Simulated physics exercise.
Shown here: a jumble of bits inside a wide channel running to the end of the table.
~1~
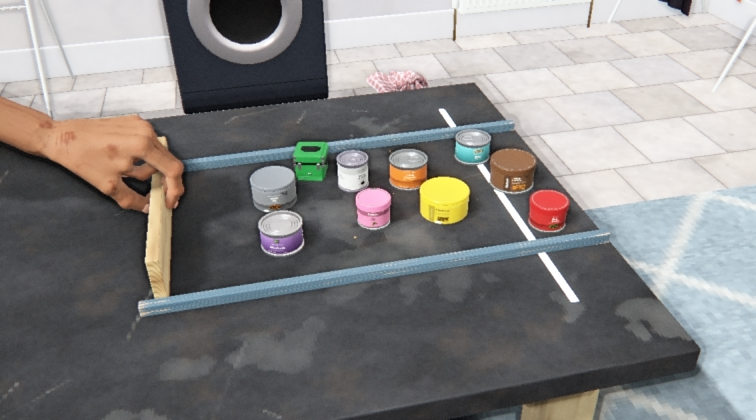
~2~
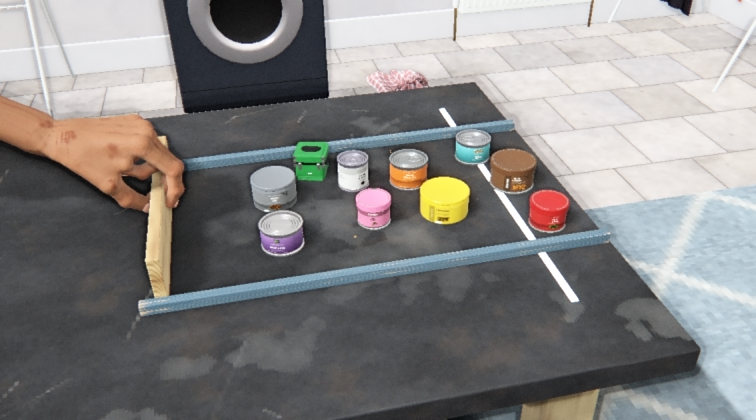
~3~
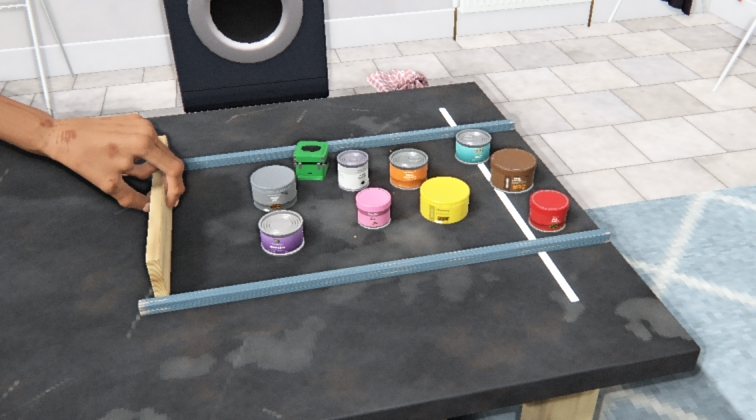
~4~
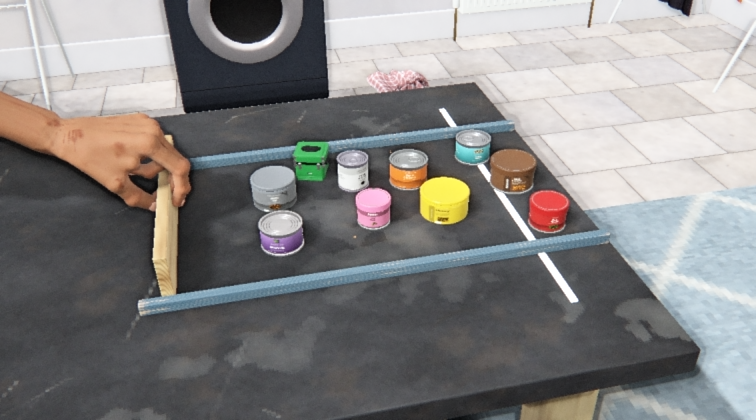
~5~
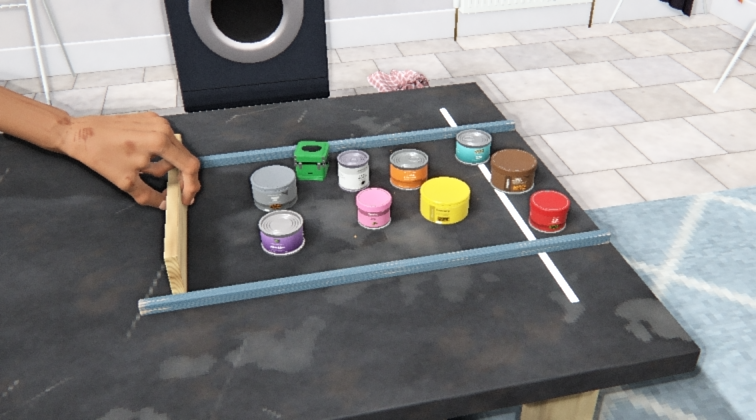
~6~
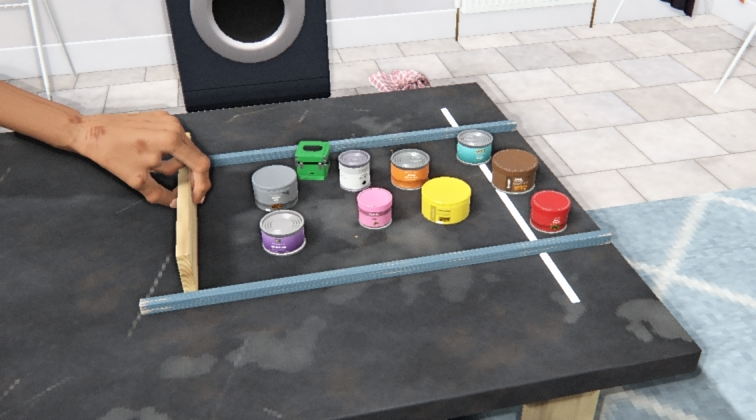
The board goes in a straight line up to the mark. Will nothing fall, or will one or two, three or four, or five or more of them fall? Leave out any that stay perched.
One or two fall.
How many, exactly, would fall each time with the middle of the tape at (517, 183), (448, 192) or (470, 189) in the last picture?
The three tries give 5, 0 and 0.
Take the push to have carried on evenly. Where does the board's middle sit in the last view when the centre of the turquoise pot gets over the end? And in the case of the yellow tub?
Estimated middle: (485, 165), and (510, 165) for the other.
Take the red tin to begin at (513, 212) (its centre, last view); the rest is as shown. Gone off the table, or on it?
From that start, the object then is safe.
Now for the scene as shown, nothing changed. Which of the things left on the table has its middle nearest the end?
That one is the orange pot.
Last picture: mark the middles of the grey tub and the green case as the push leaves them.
In the last picture the grey tub sits around (505, 156) and the green case around (486, 138).
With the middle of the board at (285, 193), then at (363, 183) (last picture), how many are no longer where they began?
First 2 and then 6.
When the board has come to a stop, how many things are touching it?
At rest, 4 are in contact.
Soon after, none off yet; red tin at rest near (550, 212); brown tin at rest near (514, 172); turquoise pot at rest near (474, 148).
Then, none off yet; red tin at rest near (550, 212); brown tin moved a little near (536, 172); turquoise pot moved about its own width near (498, 142).
By the end, the number that fall off is one or two; fallen, turquoise pot and brown tin.
